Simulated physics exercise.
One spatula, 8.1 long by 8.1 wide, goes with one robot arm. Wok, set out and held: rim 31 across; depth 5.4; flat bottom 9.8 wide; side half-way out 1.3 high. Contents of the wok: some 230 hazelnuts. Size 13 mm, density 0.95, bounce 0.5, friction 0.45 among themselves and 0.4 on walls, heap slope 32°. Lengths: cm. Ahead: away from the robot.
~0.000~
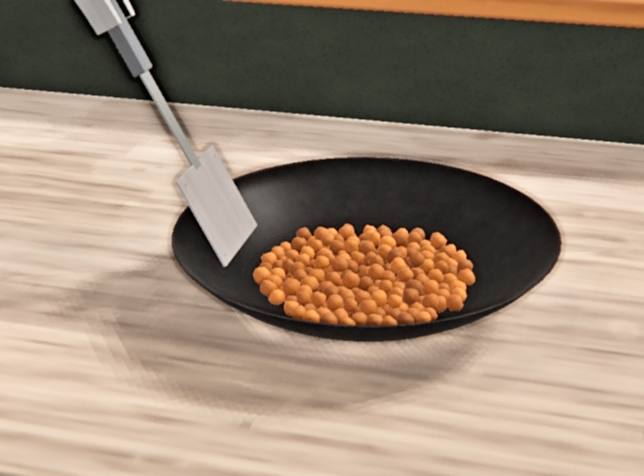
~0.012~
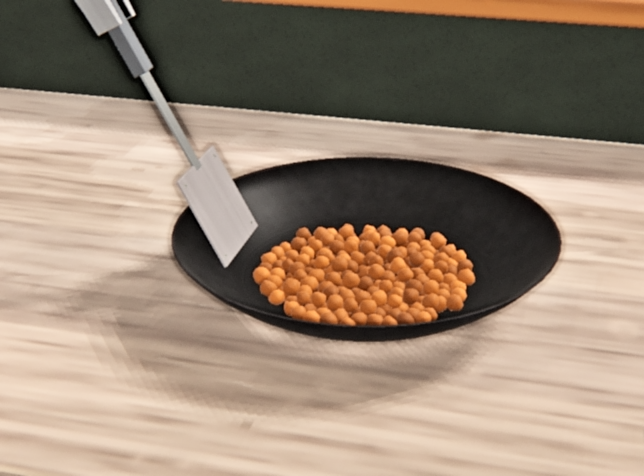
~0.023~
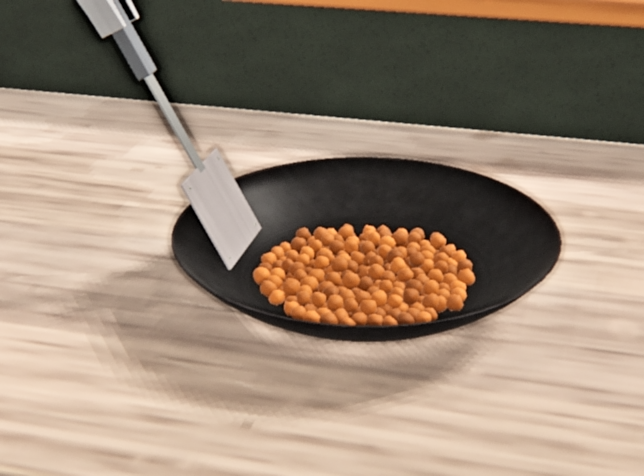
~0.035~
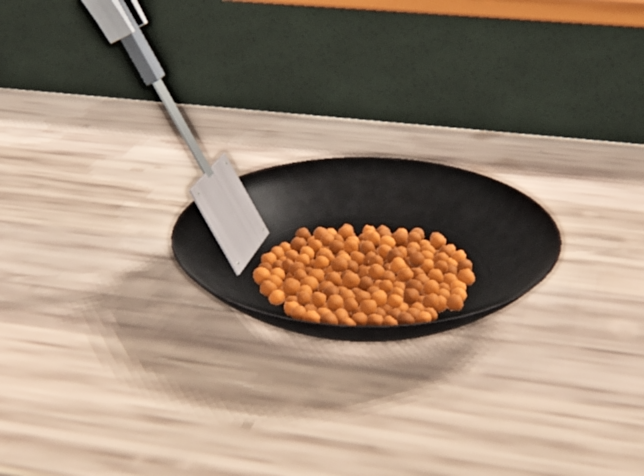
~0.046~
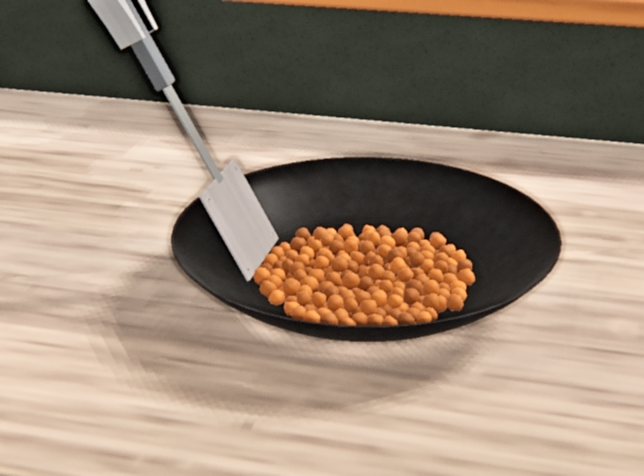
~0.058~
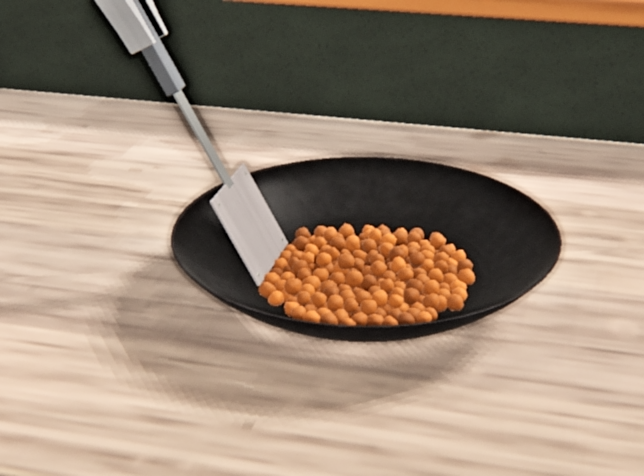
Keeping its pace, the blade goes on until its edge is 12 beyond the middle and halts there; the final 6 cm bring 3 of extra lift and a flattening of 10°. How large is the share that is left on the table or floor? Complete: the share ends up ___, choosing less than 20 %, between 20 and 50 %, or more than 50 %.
The share ends up between 20 and 50 %.
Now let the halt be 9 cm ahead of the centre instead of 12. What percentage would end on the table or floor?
It would come to roughly 10 percent.
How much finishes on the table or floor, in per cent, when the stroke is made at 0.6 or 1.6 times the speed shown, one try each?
First try around 15 %, second try around 40 %.
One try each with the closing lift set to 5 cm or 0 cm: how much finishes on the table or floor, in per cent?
It works out to some 20 per cent for the first setting and some 30 per cent for the second.
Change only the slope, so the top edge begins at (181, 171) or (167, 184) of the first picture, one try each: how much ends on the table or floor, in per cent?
First try around 30 percent, second around 25 percent.
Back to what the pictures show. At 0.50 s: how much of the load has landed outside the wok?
Roughly 20 percent of it.
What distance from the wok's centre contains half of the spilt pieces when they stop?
Roughly 30 centimetres.
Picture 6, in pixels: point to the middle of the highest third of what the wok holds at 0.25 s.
Near (492, 258).
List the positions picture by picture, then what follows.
In the first frame, spatula top edge at (195, 163), sloping 62°; upper third of the load around (368, 263), from x 260 to 465, top at y 230; 232 in the wok.
In the second frame, spatula top edge at (195, 163), sloping 62°; upper third of the load around (368, 263), from x 260 to 465, top at y 230.
In the third frame, spatula top edge at (199, 166), sloping 62°; upper third of the load around (368, 263), from x 260 to 465, top at y 230.
In the fourth frame, spatula top edge at (207, 171), sloping 62°; upper third of the load around (368, 263), from x 260 to 465, top at y 230.
In the fifth frame, spatula top edge at (217, 177), sloping 62°; upper third of the load around (368, 263), from x 260 to 465, top at y 230.
In the sixth frame, spatula top edge at (227, 182), sloping 62°; upper third of the load around (363, 260), from x 265 to 465, top at y 230; 232 in the wok.
By 0.15 s, sloping 62°, highest piece 5 above the table; 232 in the wok.
By 0.25 s, sloping 61°, highest piece 6 above the table; 231 in the wok, 1 on the blade or in flight.
By 0.50 s, sloping 52°, highest piece 9 above the table; 167 in the wok, 47 on the table or floor, 18 on the blade or in flight.
By 1.55 s, sloping 52°, highest piece 4 above the table; 167 in the wok, 65 on the table or floor.
Final count, 167 in the wok, 65 on the table or floor. That is 28 % on the table or floor.
